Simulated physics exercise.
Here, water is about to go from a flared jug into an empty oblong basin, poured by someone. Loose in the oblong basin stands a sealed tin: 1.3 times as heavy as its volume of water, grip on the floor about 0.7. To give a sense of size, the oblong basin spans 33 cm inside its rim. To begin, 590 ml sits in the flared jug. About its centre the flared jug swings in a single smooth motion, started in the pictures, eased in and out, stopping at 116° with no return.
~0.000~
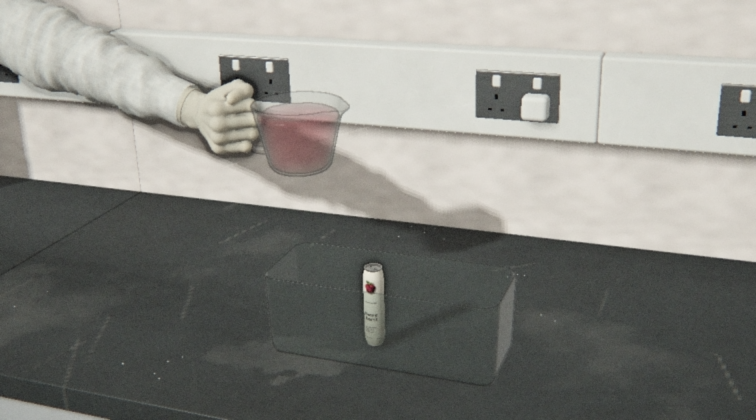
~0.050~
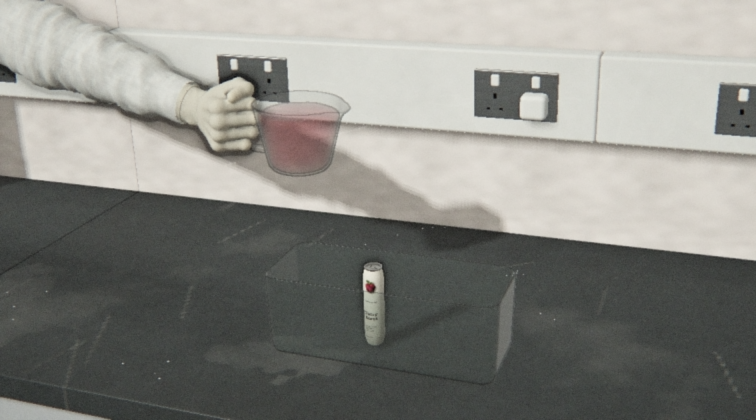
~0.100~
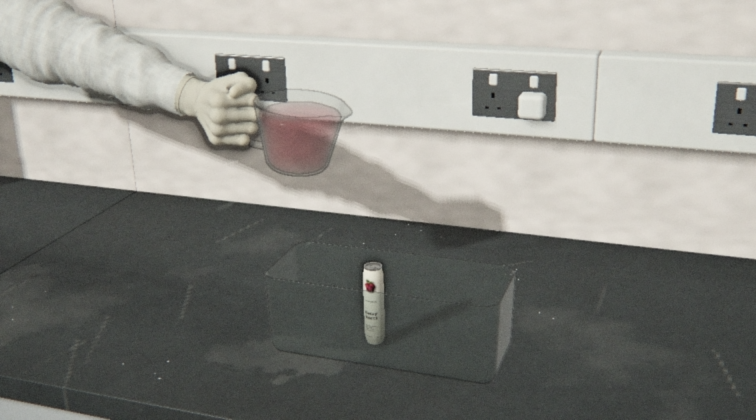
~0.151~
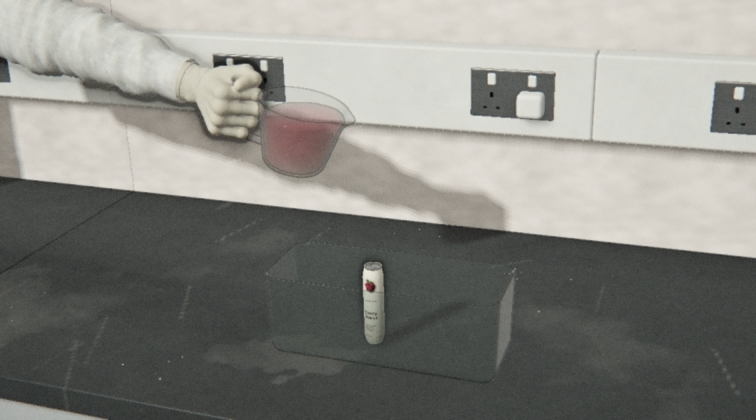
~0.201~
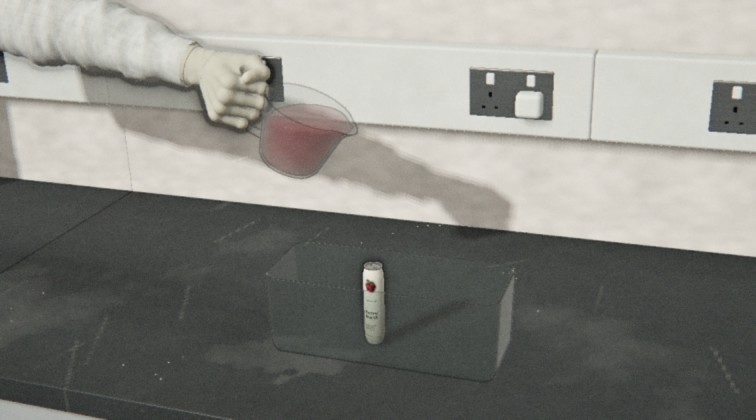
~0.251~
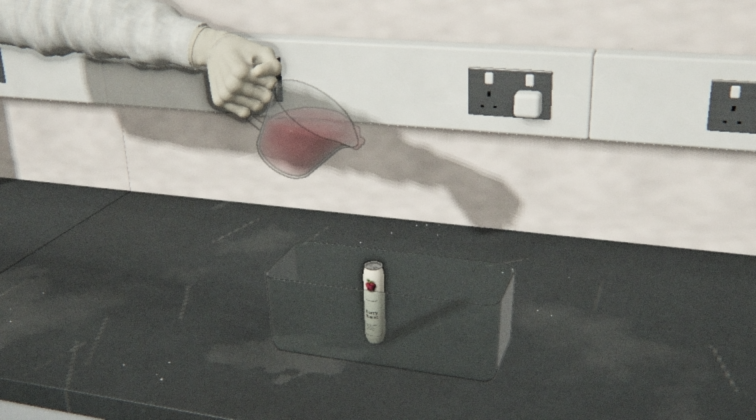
Gloved hand tilting a clear jug of reddish liquid rightward above a transparent oblong basin with a small pale tin standing inside.
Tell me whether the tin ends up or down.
Up.
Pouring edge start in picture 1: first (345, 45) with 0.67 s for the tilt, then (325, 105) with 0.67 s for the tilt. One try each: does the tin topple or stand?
First it stays on its base; then it tips over.
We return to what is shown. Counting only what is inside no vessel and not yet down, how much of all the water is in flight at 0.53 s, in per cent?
Roughly 42 percent.
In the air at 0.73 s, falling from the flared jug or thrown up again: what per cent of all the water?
Some 6 per cent.
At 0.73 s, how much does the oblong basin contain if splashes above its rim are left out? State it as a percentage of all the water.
Near 94 in a hundred.
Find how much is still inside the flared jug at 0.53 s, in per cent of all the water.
About 24 per cent.
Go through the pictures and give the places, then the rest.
In the first picture, tilt 0°; pouring edge (349, 108); surface from (262, 109) to (339, 115); the oblong basin's rim runs from (281, 260) to (508, 290); the tin's top is at (373, 271).
In the second picture, tilt 2°; pouring edge (350, 109); surface from (263, 108) to (340, 115).
In the third picture, tilt 6°; pouring edge (352, 114); surface from (265, 107) to (341, 117).
In the fourth picture, tilt 14°; pouring edge (355, 122); surface from (267, 108) to (346, 121).
In the fifth picture, tilt 24°; pouring edge (357, 133); surface from (270, 111) to (352, 125).
In the sixth picture, tilt 36°; pouring edge (358, 145); surface from (268, 119) to (357, 137); 4 per cent is over the edge.
After 0.53 s the tilt is 103° and 24 per cent is still to pour; the tin stands where it began.
After 0.73 s the tilt is 116° and 0 per cent is still to pour; the tin stands where it began.
After 0.94 s the tilt is 116° and 0 per cent is still to pour; the tin stands where it began.
After 1.17 s the tilt is 116° and 0 per cent is still to pour; the tin stands where it began.
In the end the tin stands where it began.
